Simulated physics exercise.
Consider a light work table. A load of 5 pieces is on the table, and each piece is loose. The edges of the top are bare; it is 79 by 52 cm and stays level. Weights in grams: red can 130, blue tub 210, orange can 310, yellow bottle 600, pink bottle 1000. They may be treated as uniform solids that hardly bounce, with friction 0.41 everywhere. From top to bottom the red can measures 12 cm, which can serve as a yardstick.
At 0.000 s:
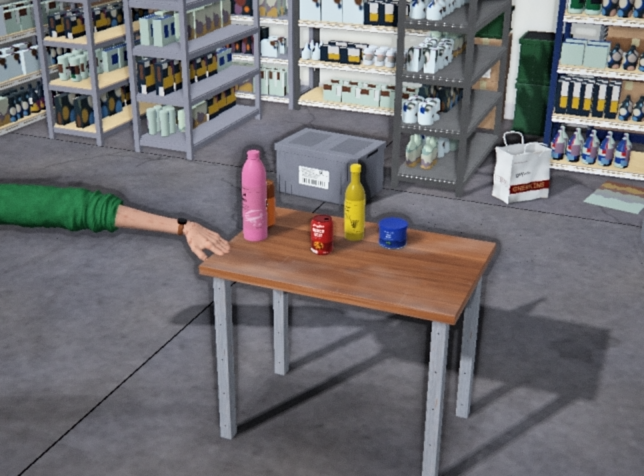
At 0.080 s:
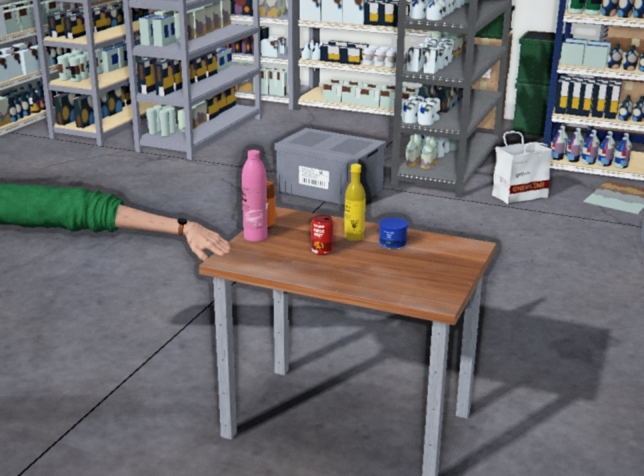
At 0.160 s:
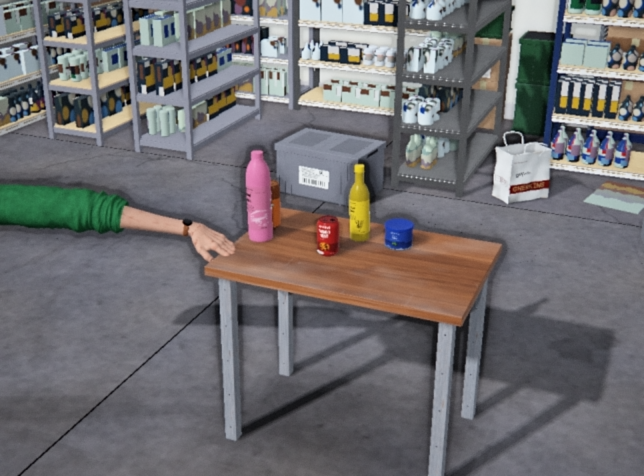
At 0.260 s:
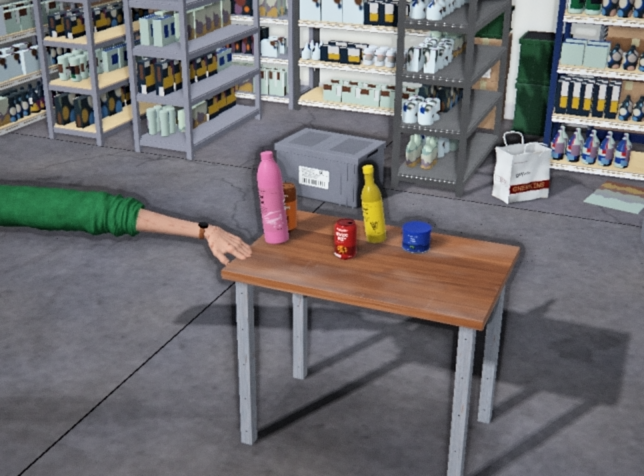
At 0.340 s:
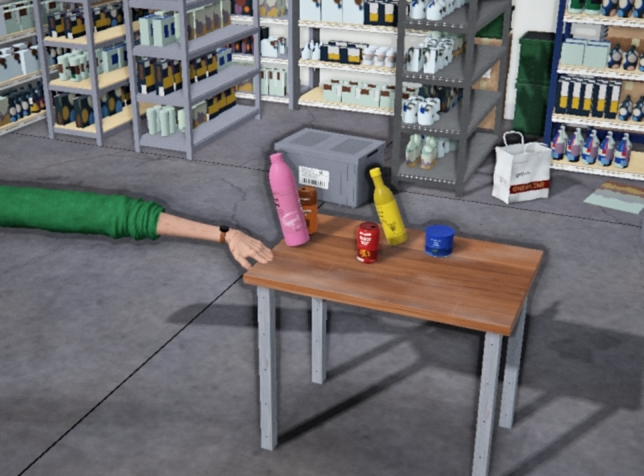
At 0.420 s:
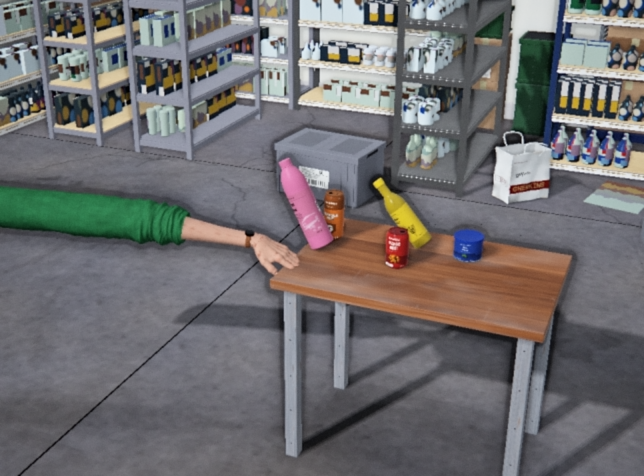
A green-sleeved arm pushing a small wooden table to the right in a storeroom, its pink and yellow bottles leaning left.
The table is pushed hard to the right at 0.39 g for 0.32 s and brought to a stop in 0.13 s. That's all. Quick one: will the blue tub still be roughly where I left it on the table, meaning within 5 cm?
No, it won't.
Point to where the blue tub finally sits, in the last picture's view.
At roughly (514, 254).
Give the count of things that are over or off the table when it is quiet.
All told, 3.
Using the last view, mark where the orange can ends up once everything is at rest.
Rest position, about (391, 241) px.
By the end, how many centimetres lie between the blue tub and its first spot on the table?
About 11 cm.
After 0.52 s, table shifted 27 cm; blue tub slid 5 cm near (496, 251); yellow bottle leaning 75°; pink bottle leaning 22°.
After 0.72 s, table shifted 27 cm; blue tub slid 11 cm near (514, 254); orange can on its side; yellow bottle on its side.
After 1.82 s, table shifted 27 cm; blue tub slid 11 cm near (514, 254); orange can on its side; pink bottle on its side.
At rest (3.1 s), off the table, pink bottle; tipped over on the table, orange can and yellow bottle; not toppled but over 5 cm from the start, red can and blue tub. In the last view, blue tub near (514, 254).
